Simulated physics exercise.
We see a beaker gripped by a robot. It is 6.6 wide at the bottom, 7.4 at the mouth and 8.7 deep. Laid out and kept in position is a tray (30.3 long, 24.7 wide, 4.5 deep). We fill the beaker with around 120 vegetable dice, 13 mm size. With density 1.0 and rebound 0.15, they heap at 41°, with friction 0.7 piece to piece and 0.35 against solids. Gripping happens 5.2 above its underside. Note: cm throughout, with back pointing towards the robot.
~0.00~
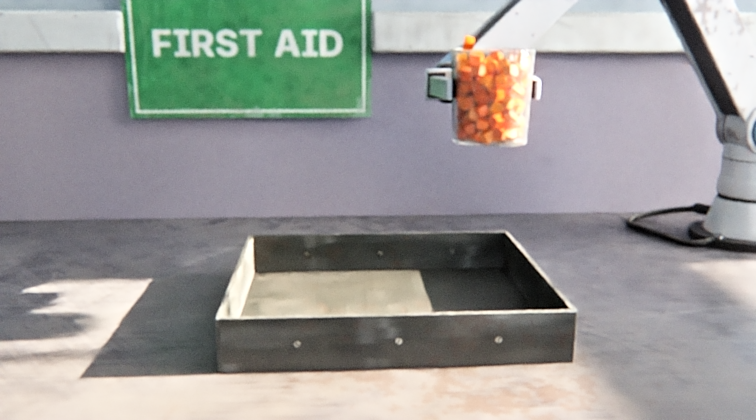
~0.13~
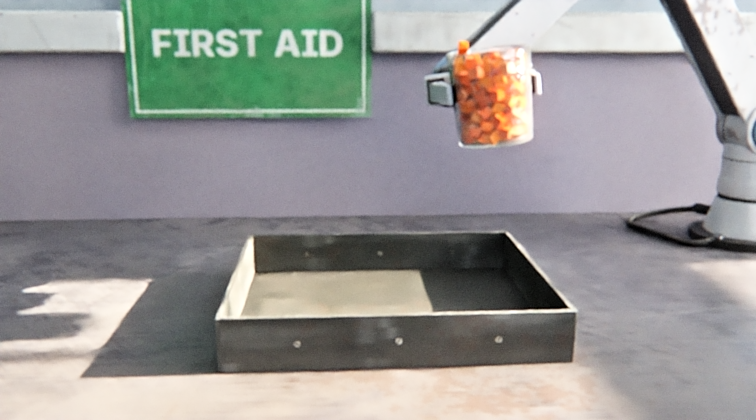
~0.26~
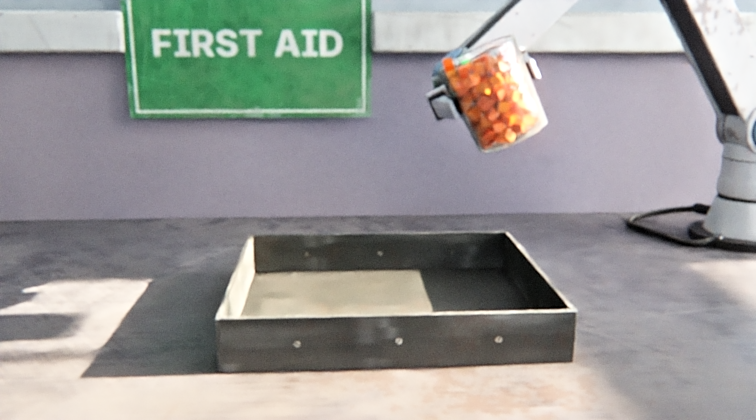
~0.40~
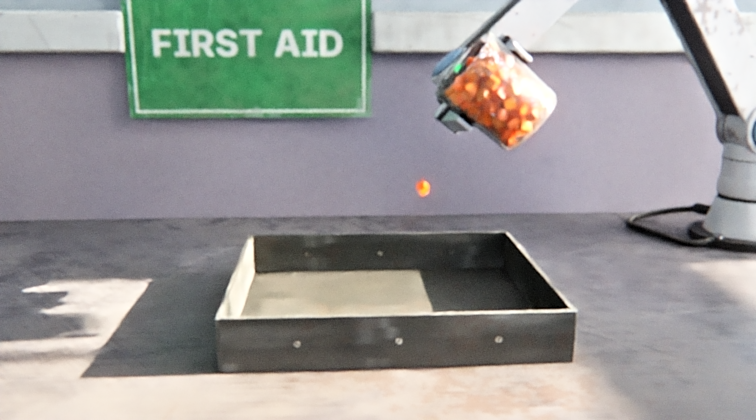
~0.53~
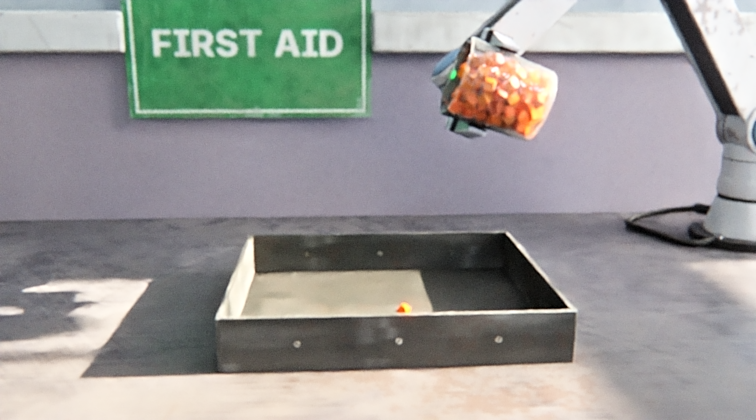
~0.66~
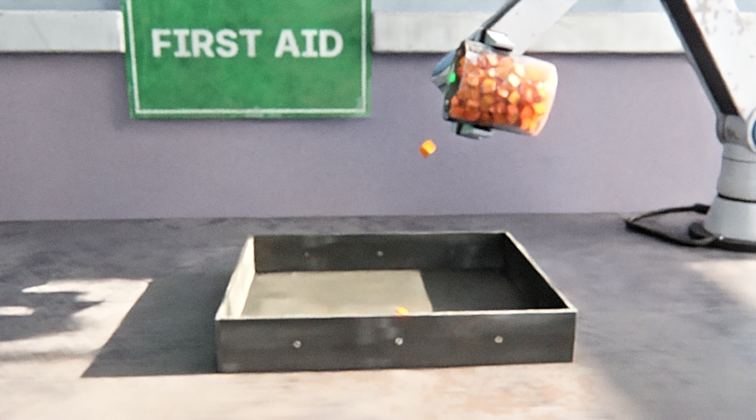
Robot arm tilting a clear beaker of orange vegetable dice leftward above a dark tray, a couple of pieces dropping out singly.
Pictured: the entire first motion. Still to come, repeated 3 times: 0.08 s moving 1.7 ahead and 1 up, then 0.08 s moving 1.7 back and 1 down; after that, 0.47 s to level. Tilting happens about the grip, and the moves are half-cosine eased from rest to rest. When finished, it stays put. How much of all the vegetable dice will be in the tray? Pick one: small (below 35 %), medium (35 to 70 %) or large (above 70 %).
Medium.
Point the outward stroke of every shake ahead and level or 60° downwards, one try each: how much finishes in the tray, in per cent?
I'd say close to 40 percent for the first and close to 10 percent for the second.
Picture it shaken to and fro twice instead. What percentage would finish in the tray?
Near 40 per cent.
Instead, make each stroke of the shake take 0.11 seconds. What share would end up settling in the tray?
It would come to around 30 %.
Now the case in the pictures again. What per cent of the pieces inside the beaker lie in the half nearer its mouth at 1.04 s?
55 %.
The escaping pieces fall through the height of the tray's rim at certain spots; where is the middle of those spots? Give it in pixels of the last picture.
Look at roughly (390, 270) in the last picture.
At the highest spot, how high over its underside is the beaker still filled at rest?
Around 6.5 cm above the underside.
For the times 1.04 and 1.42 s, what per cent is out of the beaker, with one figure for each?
Taking the two times in order, I'd say 35 and then 50 per cent.
After 1.04 s, tilted 77° forward, highest piece 25 above the table; 78 in the beaker, 30 in the tray, 15 in flight or on a rim.
After 1.42 s, tilted 27° forward, highest piece 25 above the table; 64 in the tray, 59 in the beaker.
After 1.81 s, level, highest piece 25 above the table; 64 in the tray, 59 in the beaker.
After 2.86 s, level, highest piece 25 above the table; 64 in the tray, 59 in the beaker.
In the end, 64 in the tray, 59 in the beaker. That is 52 % in the tray.
